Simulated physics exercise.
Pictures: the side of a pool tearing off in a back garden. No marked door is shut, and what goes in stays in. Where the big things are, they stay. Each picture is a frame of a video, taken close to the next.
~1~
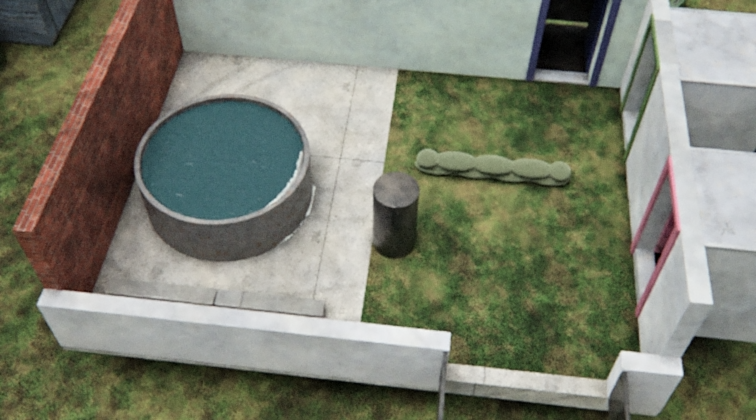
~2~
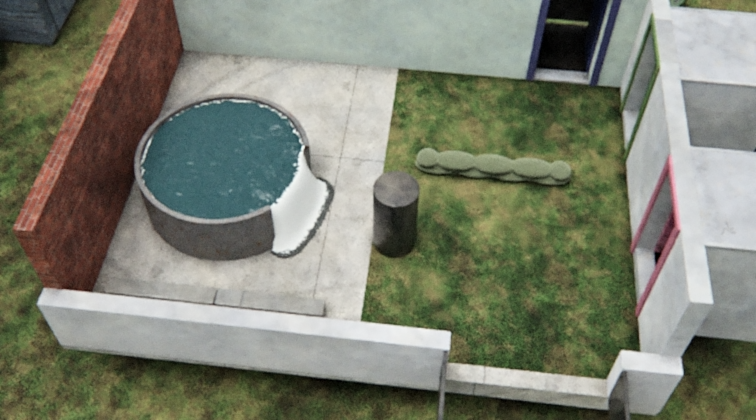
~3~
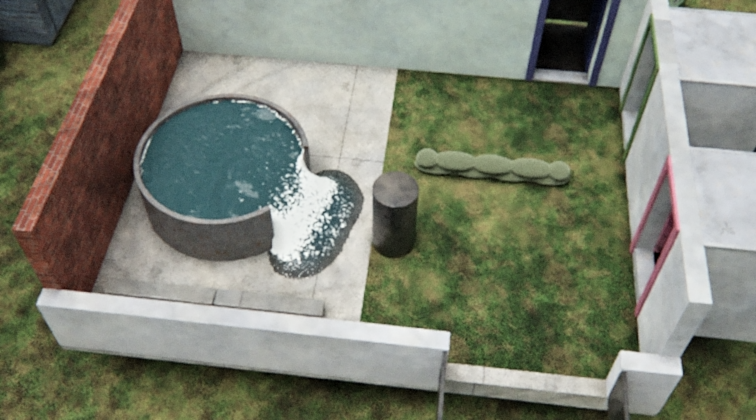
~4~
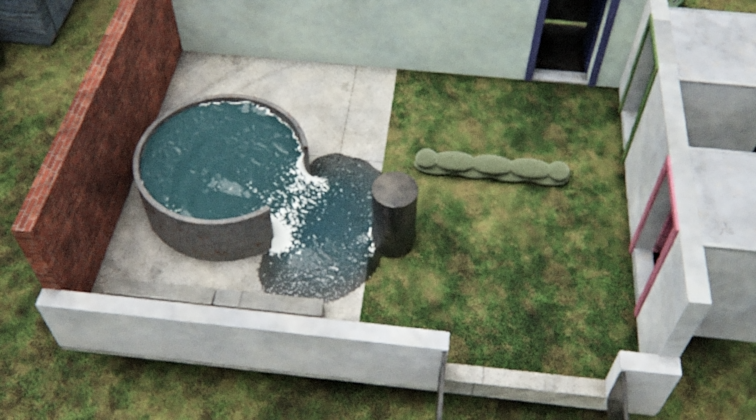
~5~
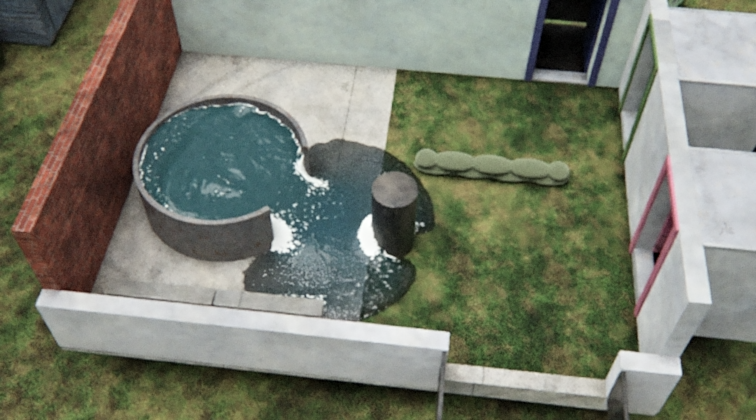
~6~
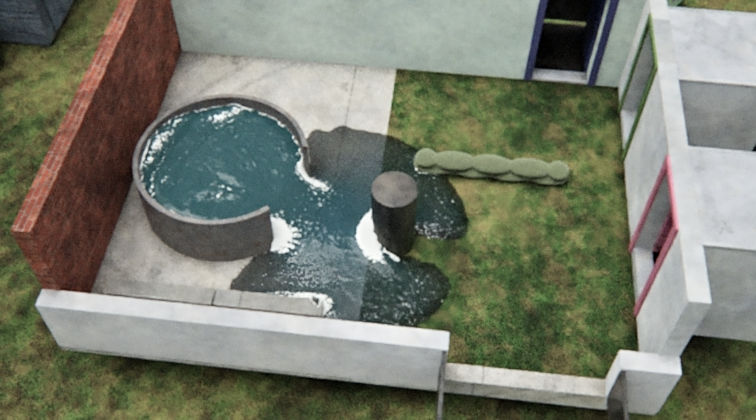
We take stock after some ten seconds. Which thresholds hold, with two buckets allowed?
In the end the green door will respect the limit, the blue door will respect the limit, the pink door will respect the limit.
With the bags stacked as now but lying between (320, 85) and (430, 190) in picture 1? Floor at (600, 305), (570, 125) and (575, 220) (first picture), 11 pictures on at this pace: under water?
In the order asked: Untouched, untouched, swamped.
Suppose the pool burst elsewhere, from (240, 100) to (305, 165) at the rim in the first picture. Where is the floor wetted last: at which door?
The door marked pink is last.
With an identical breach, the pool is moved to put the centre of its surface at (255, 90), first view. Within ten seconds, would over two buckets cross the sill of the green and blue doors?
Green door tops the limit, blue door tops the limit.
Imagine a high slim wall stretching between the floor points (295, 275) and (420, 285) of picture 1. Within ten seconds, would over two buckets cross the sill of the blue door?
Result - the blue door tops the threshold.
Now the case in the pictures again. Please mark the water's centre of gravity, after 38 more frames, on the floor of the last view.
It's close to (381, 225).
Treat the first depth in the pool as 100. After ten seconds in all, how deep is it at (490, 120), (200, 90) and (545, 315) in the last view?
In order: About 6, 6 and 10 in a hundred.
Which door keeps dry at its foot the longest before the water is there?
It would be the blue-painted one.
A moment on, water covers 30 % of the floor; the green door not reached, the blue door not reached, the pink door not reached.
Next, water covers 45 % of the floor; the green door not reached, the blue door not reached, the pink door not reached.
Then, water covers 65 % of the floor; the green door wet at the sill, nothing in, the blue door not reached, the pink door under two buckets in.
Later, water covers 85 % of the floor; the green door wet at the sill, nothing in, the blue door wet at the sill, nothing in, the pink door under two buckets in.
In the end, water covers 90 % of the floor; the green door wet at the sill, nothing in, the blue door under two buckets in, the pink door under two buckets in.
